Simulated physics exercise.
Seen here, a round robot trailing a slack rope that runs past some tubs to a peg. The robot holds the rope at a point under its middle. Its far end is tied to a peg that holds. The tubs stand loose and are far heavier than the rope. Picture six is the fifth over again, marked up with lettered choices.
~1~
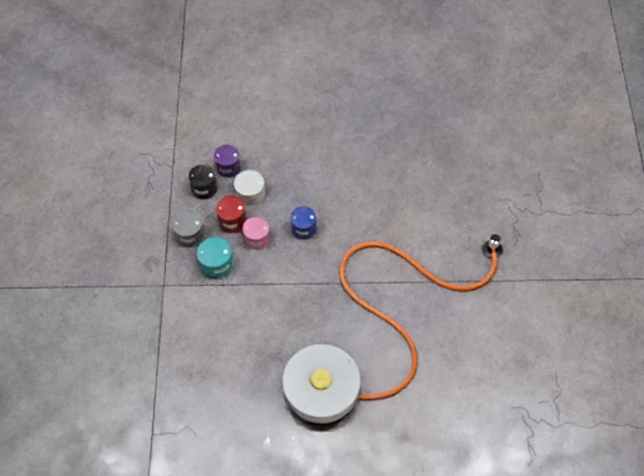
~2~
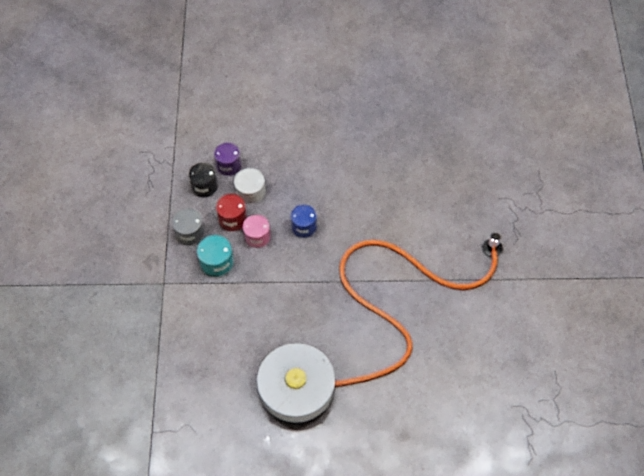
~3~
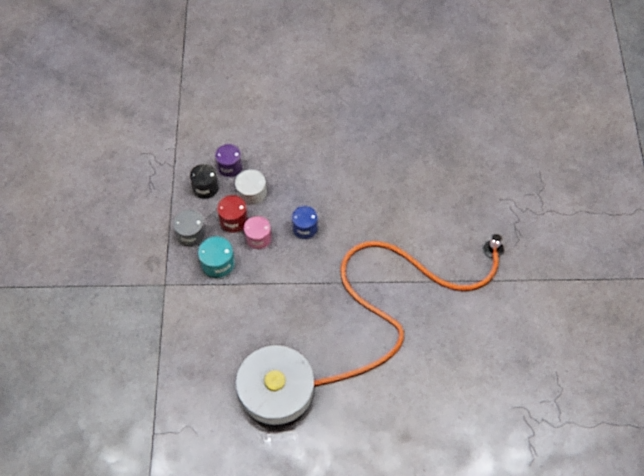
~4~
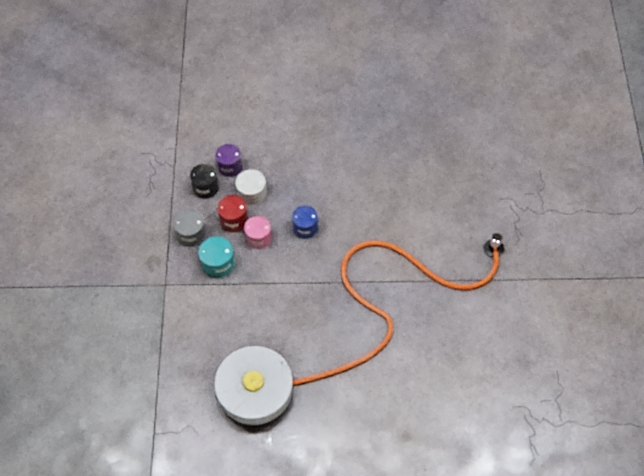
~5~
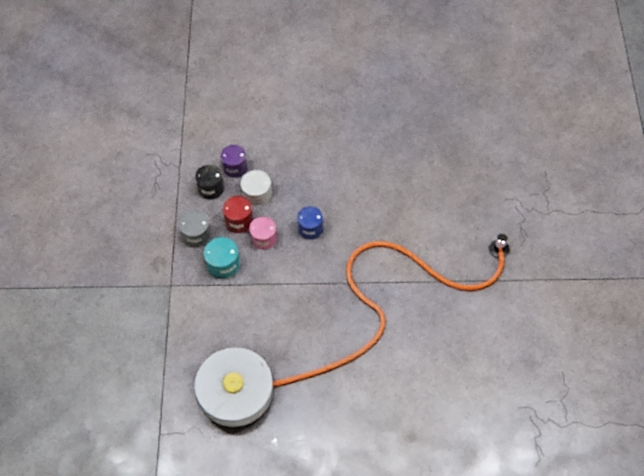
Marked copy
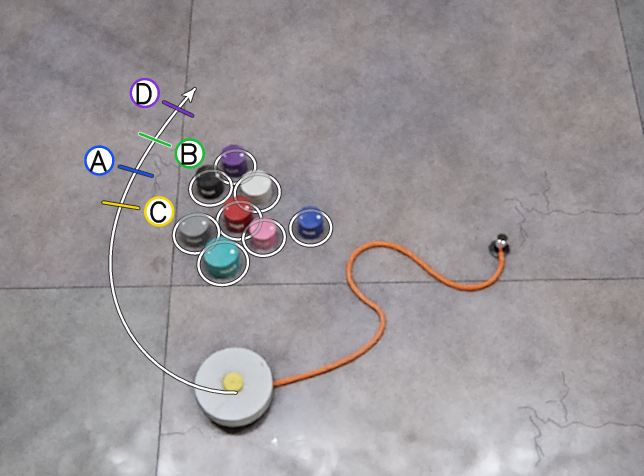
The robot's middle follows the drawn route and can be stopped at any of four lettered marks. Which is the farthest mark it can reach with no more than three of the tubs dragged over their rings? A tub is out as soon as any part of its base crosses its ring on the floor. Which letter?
The limit holds up to B.
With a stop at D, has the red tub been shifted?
By then, yes.
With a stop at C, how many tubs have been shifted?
By then, none.
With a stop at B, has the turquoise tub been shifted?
Yes.
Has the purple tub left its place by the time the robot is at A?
By then, no.
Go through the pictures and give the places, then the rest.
Grey tub (188, 229); pink tub (257, 233); blue tub (304, 223), in the first picture.
Robot (296, 384); turquoise tub (215, 256), in the second picture.
Robot (276, 386); purple tub (229, 161), in the third picture.
Robot (254, 386); white tub (251, 187), in the fourth picture.
Robot (235, 388); grey tub (195, 229); pink tub (263, 233); blue tub (310, 223), in the fifth picture.
On the marked copy, A at (136, 171); B at (155, 140); C at (121, 205); D at (178, 109); the route from (236, 393) via (111, 252) to (195, 89).
With B. Early on, robot (127, 326).
Further on, robot (113, 216).
At the end, robot (153, 133); grey tub (209, 217); turquoise tub (229, 238); two over the rings.
As for the rest, A is within the limit but short; C is within the limit but short; D has five over the rings.
